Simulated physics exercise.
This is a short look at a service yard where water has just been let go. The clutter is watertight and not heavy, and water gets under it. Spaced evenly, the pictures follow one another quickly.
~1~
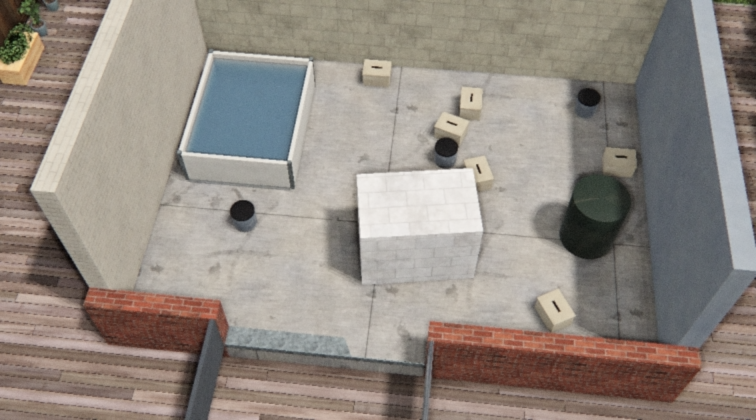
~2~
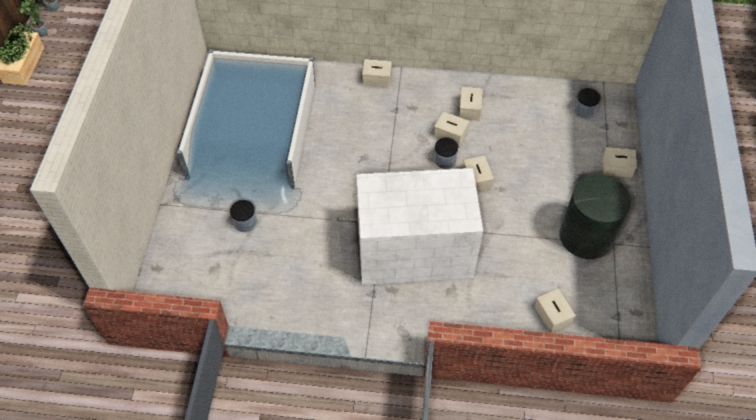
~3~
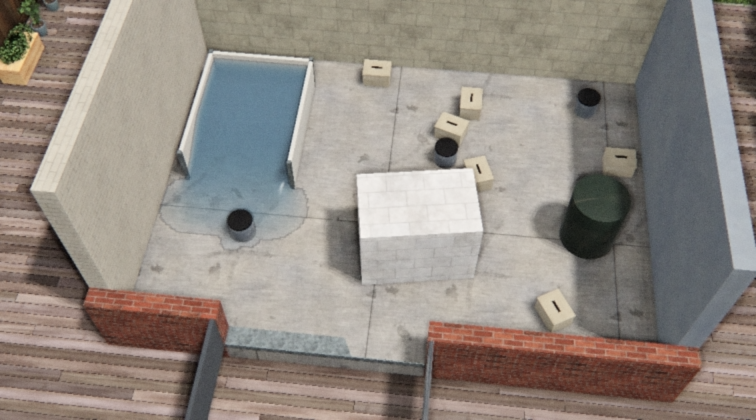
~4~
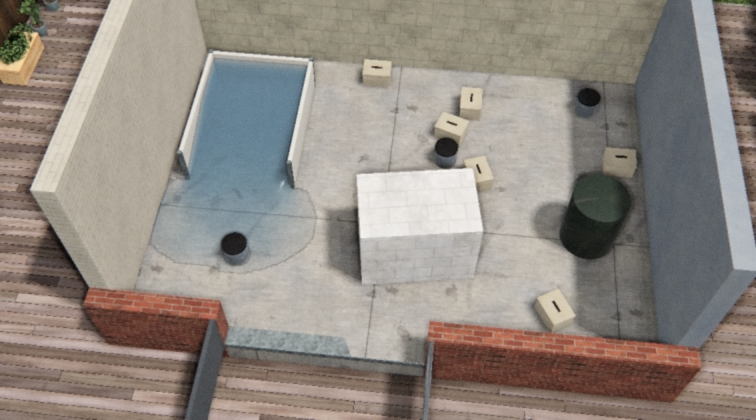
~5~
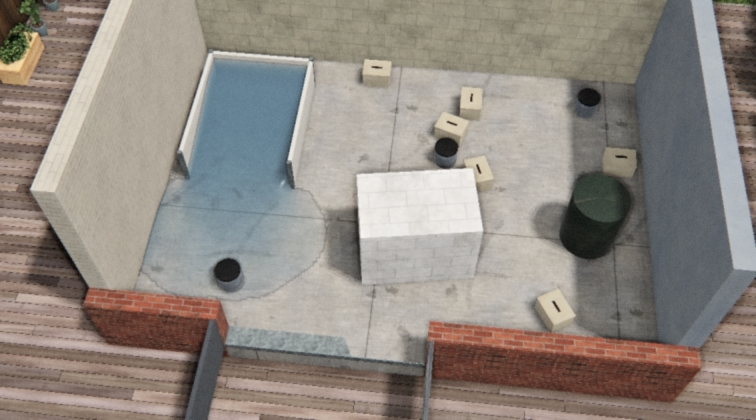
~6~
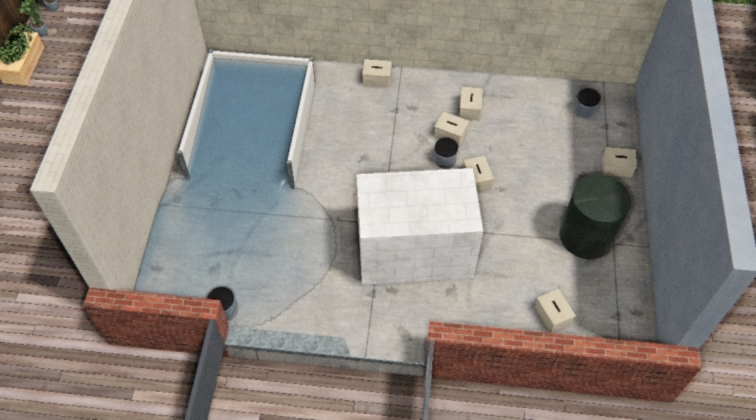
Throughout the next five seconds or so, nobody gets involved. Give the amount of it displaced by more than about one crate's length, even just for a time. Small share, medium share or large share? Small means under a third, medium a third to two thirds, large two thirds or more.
A small share.
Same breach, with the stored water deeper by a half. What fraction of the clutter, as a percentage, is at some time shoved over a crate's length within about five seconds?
Something like 20 percent.
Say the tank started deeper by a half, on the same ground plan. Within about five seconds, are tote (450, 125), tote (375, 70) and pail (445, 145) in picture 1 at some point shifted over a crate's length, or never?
In the order you named them: Stayed within the threshold, stayed within the threshold, stayed within the threshold.
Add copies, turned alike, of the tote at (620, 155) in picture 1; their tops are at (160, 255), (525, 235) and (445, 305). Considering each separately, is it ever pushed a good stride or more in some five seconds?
The first travels far, the second sits tight and the third travels far.
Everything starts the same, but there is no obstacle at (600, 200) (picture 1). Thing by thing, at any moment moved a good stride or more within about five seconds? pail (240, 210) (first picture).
Shoved clear.
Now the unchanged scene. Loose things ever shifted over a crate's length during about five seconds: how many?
Total: 2.
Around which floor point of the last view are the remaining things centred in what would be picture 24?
Around (489, 159).
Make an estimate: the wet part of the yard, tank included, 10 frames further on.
Roughly 30 %.
A moment on, 1 of 10 are well off their spots; 1 afloat.
Next, 1 of 10 are well off their spots; 0 afloat.
Later, 1 of 10 are well off their spots; 0 afloat.
In the end, 2 of 10 are well off their spots, and 2 have been at some point; 0 afloat.
